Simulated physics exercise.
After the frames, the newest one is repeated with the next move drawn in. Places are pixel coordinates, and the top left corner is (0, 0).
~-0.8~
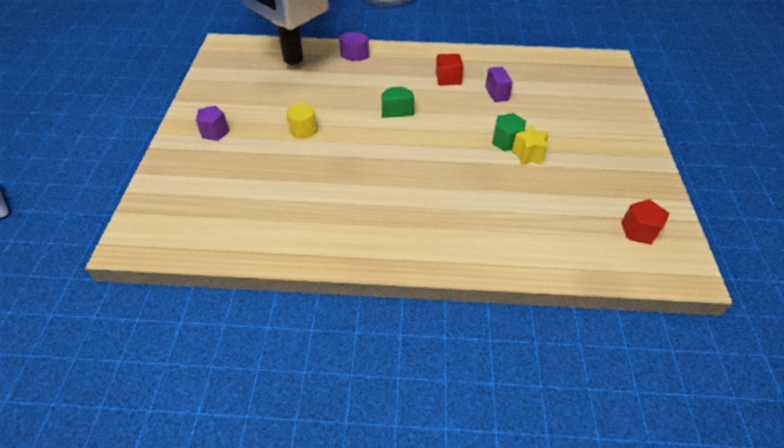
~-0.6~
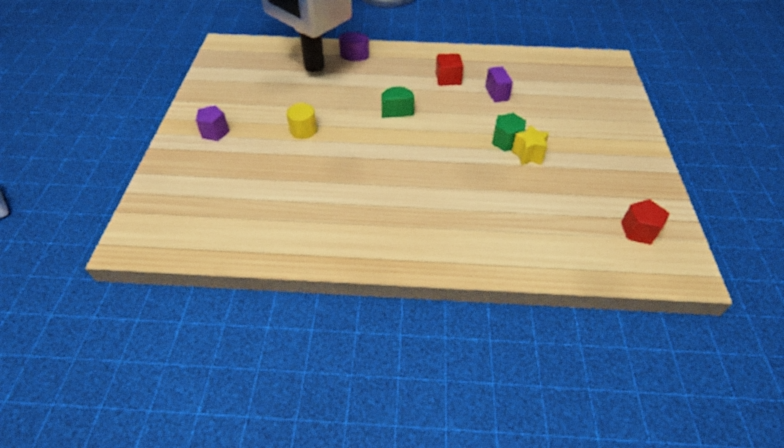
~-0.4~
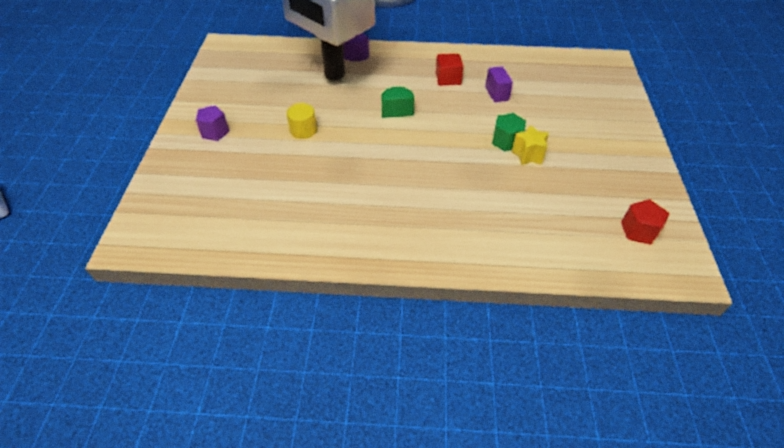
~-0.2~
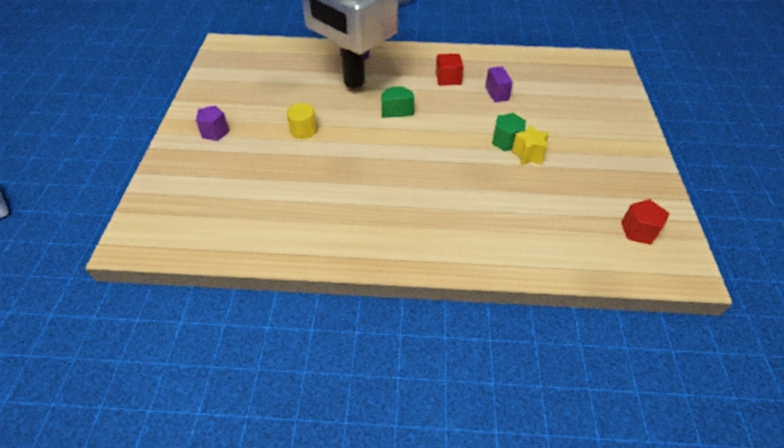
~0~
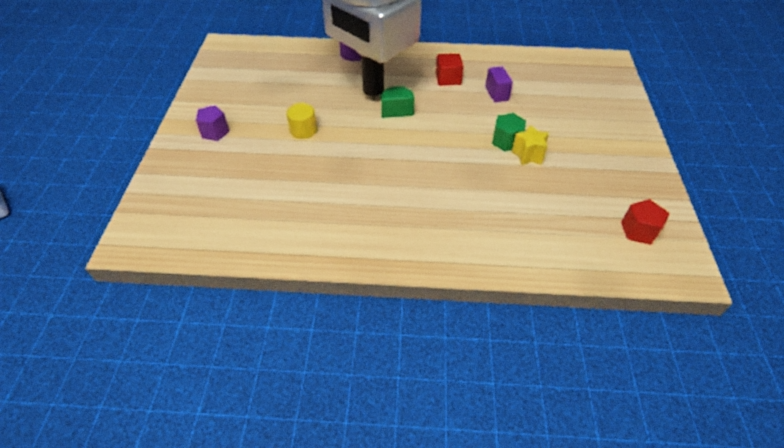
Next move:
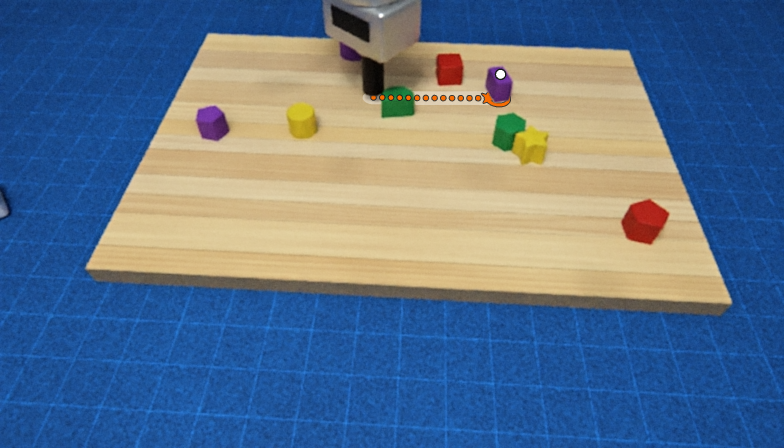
On a wooden board over a blue gridded surface, a robotic arm moving its black stick rightward and nearer among still coloured blocks.
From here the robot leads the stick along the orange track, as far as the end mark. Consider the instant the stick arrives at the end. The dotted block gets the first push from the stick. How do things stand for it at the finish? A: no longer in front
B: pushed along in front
(B)
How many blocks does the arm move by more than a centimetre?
Number moved: 1.
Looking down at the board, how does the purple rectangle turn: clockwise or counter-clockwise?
Top view: Counterclockwise.
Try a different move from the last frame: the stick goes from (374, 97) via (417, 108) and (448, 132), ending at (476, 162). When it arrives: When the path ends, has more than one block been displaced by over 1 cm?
No, I don't think so.
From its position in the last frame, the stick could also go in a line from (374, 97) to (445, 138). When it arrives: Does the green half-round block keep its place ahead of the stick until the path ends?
I'd say yes.
Drawn move, straight from (374, 97) to (498, 98); the dot is on the purple rectangle.
The first path, step by step. One third of the way, stick (416, 90); nothing pushed yet.
Two thirds of the way, stick (458, 91); nothing pushed yet.
At the end, stick (499, 91); green half-round block still; purple rectangle (514, 72), turned 40° anticlockwise.
